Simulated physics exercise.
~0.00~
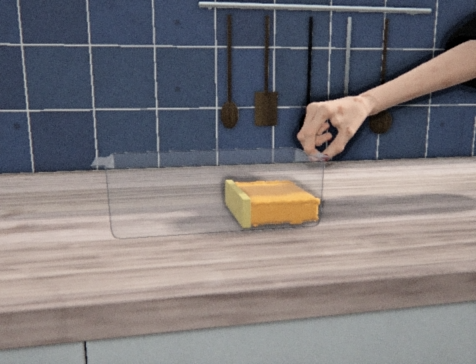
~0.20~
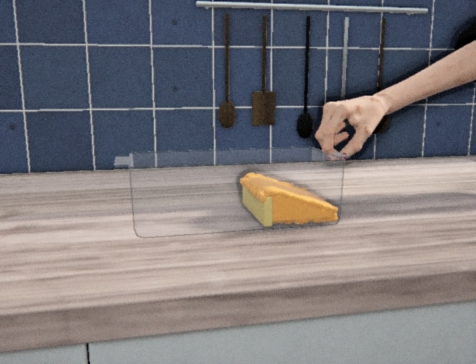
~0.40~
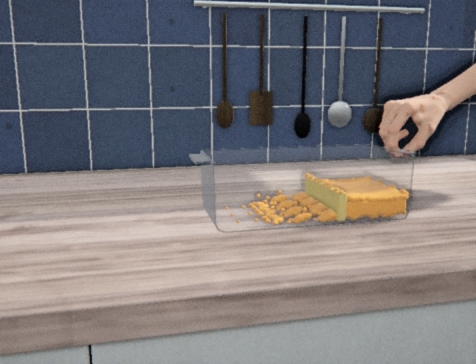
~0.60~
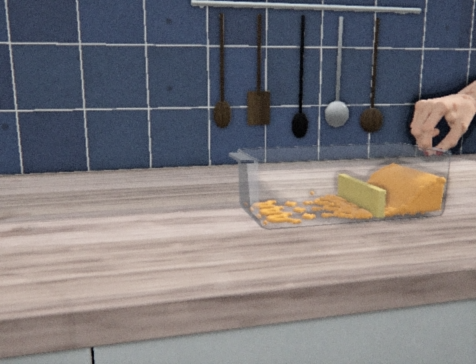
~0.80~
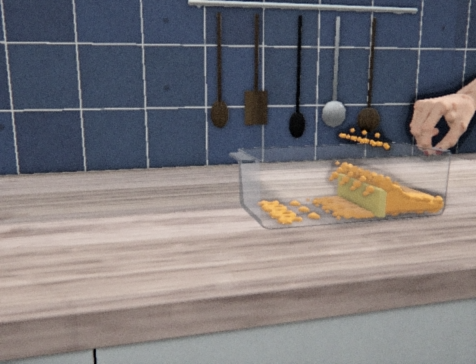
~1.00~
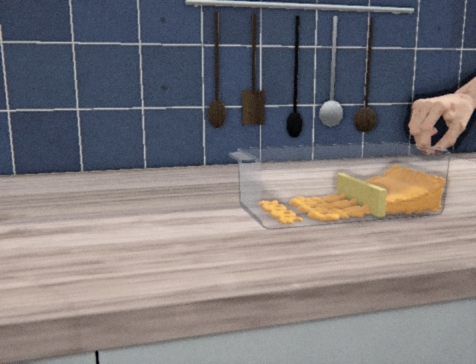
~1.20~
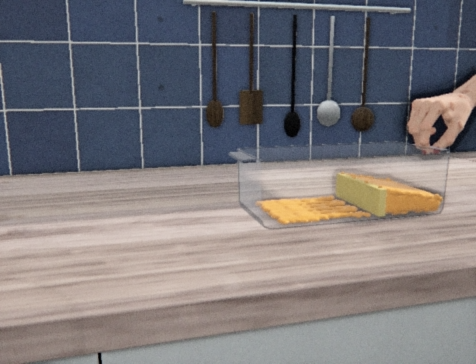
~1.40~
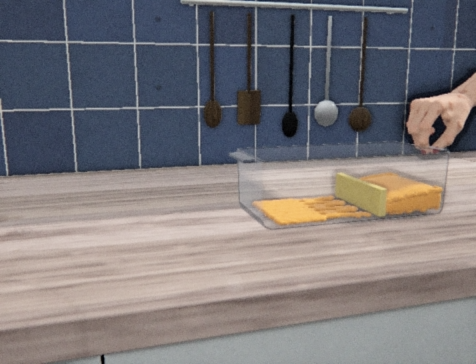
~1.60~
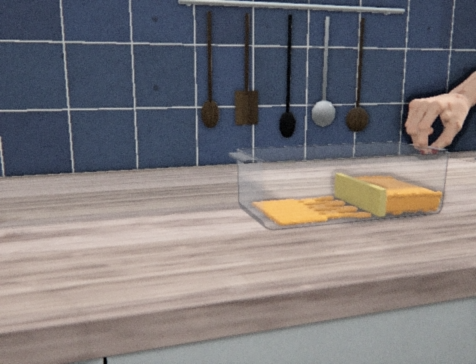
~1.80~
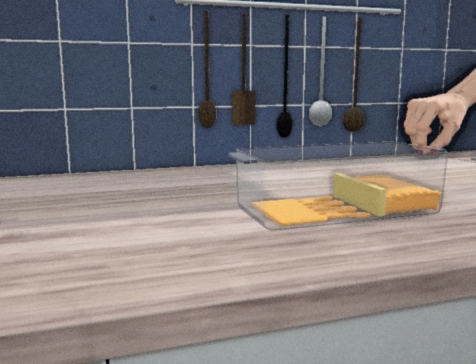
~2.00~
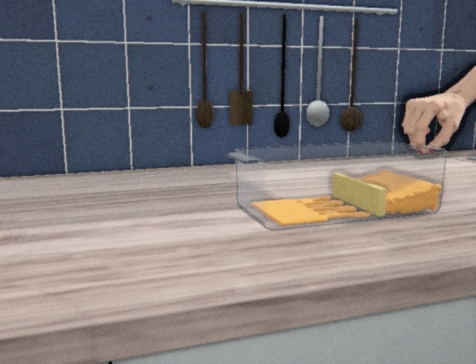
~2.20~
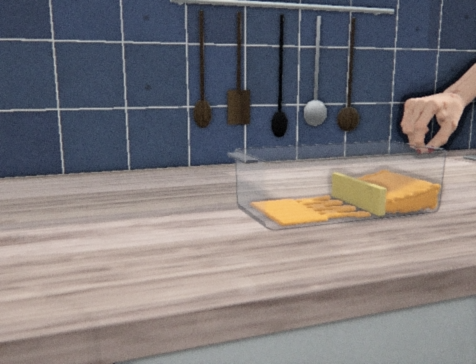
A hand pulls a clear tub rightward, and orange juice spills over its low divider leftward.
